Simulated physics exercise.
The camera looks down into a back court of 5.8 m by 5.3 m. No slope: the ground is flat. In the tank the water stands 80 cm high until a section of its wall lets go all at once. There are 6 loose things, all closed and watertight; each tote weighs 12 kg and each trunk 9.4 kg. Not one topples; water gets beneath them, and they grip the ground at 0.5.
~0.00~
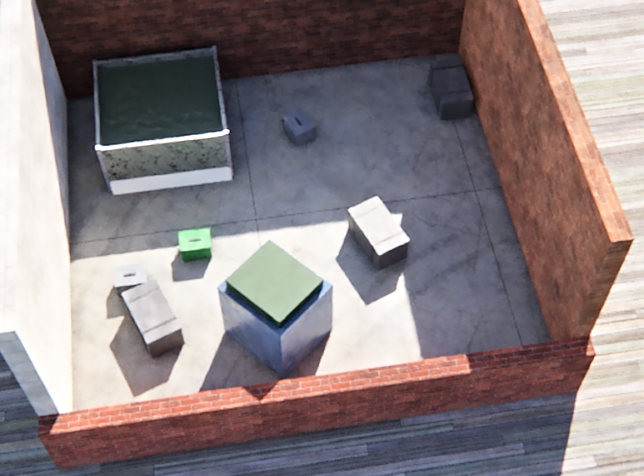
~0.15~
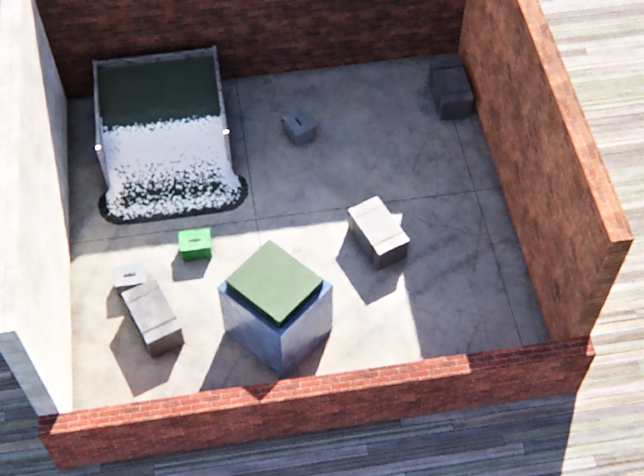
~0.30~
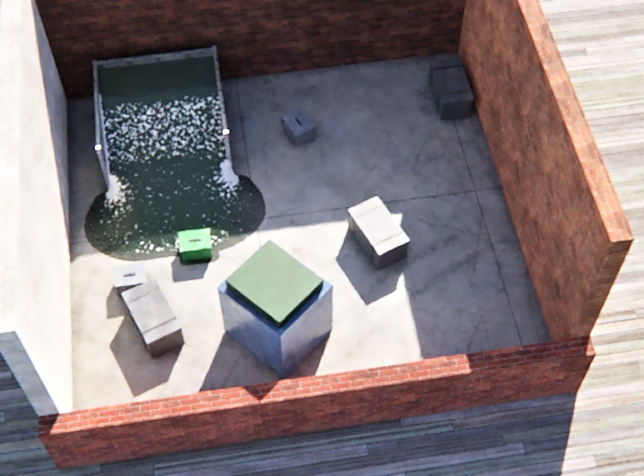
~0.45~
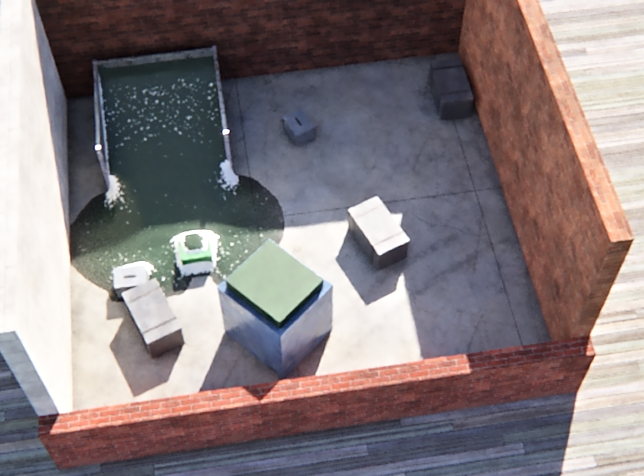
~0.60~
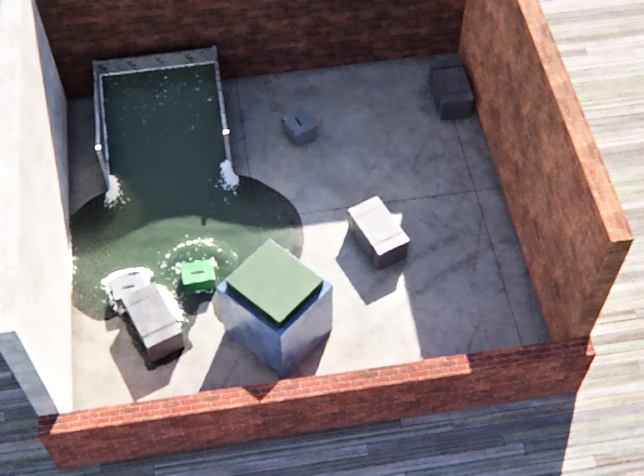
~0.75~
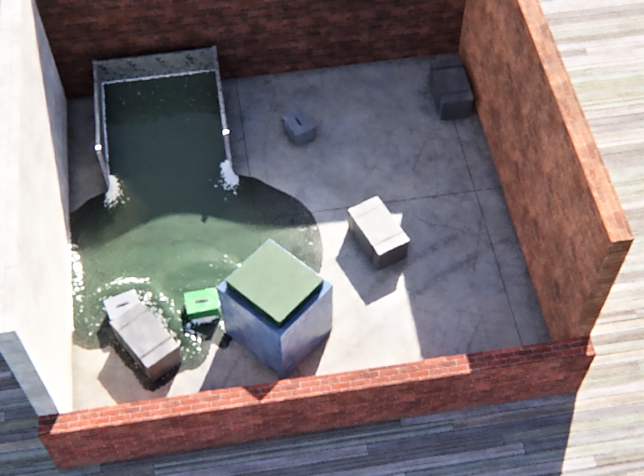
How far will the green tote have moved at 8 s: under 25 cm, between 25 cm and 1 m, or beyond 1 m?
I'd bet it heads off a long way.
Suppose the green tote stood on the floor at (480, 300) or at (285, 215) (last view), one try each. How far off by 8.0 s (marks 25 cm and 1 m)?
From the first place it goes well off; from the second it shuffles over a little.
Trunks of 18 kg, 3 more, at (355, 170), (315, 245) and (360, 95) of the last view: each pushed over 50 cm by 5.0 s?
First within, then beyond, then within.
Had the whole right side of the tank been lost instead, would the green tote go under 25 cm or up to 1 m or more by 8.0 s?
The green tote simply stays where it is.
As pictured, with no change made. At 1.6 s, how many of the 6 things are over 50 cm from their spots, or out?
The count is 3.
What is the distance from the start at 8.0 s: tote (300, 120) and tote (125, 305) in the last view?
0 cm and 200 cm, respectively.
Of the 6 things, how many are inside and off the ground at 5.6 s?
I count 4.
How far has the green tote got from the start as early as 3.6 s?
I'd guess some 200 cm by then.
After 1.6 s the green tote is near (245, 376), 2.1 m from its start, aground; 2 afloat.
After 3.6 s the green tote is near (274, 374), 2.2 m from its start, afloat; 3 afloat.
After 5.6 s the green tote is near (274, 378), 2.2 m from its start, aground; 4 afloat.
After 8.0 s the green tote is near (267, 377), 2.2 m from its start, aground; 4 afloat.
